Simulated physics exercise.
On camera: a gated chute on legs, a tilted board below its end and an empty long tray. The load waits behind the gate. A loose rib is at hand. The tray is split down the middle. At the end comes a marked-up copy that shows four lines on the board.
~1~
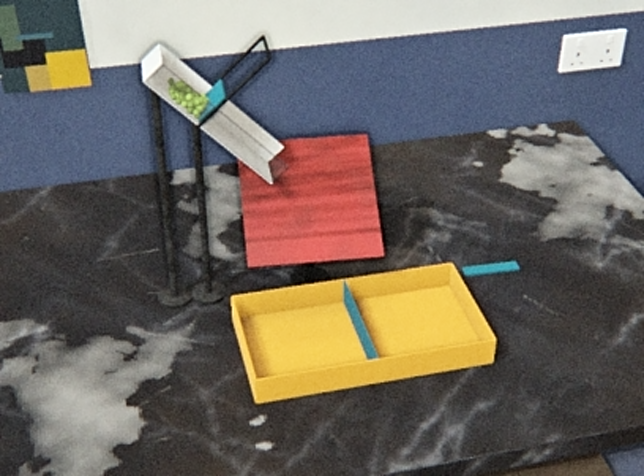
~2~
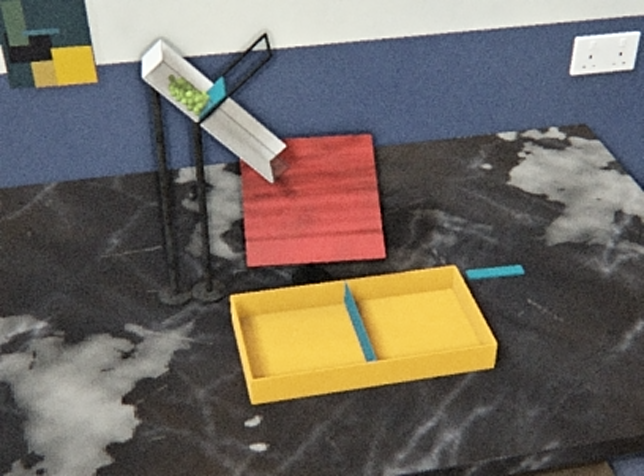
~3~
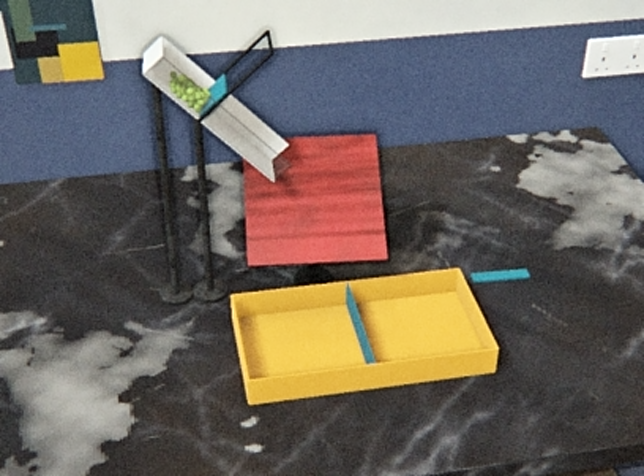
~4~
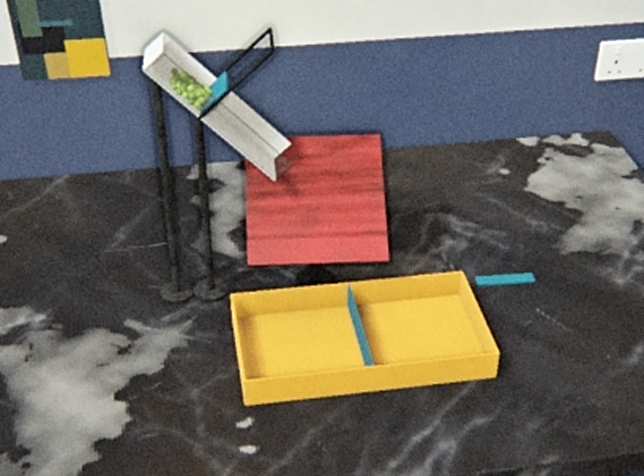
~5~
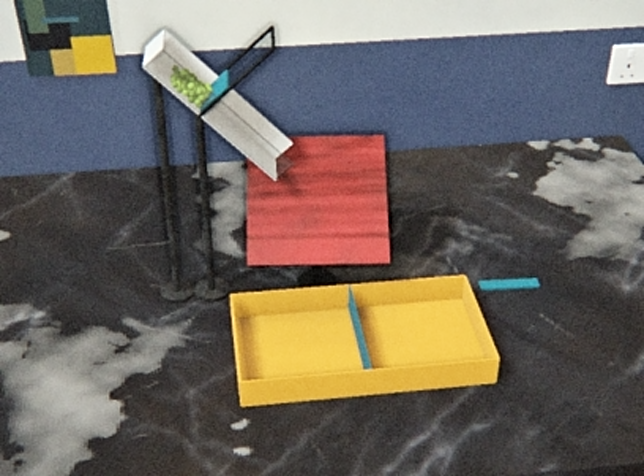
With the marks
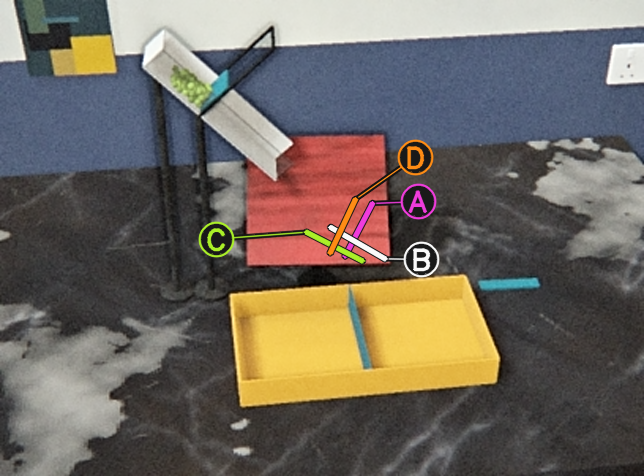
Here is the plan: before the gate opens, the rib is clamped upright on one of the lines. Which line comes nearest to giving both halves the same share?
B beats the others.
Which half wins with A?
More lands on the left.
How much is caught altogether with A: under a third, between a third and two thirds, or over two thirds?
Over two thirds.
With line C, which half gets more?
The right half.
On the marked copy, line A from (372, 203) to (345, 256); line B from (330, 227) to (385, 258); line C from (306, 232) to (362, 260); line D from (355, 199) to (330, 252).
With A, of what is caught, most in the left half, a small part in the right.
With B, of what is caught, about half in the left half, about half in the right.
With C, of what is caught, a small part in the left half, nearly all in the right.
With D, of what is caught, nearly all in the left half, a small part in the right.
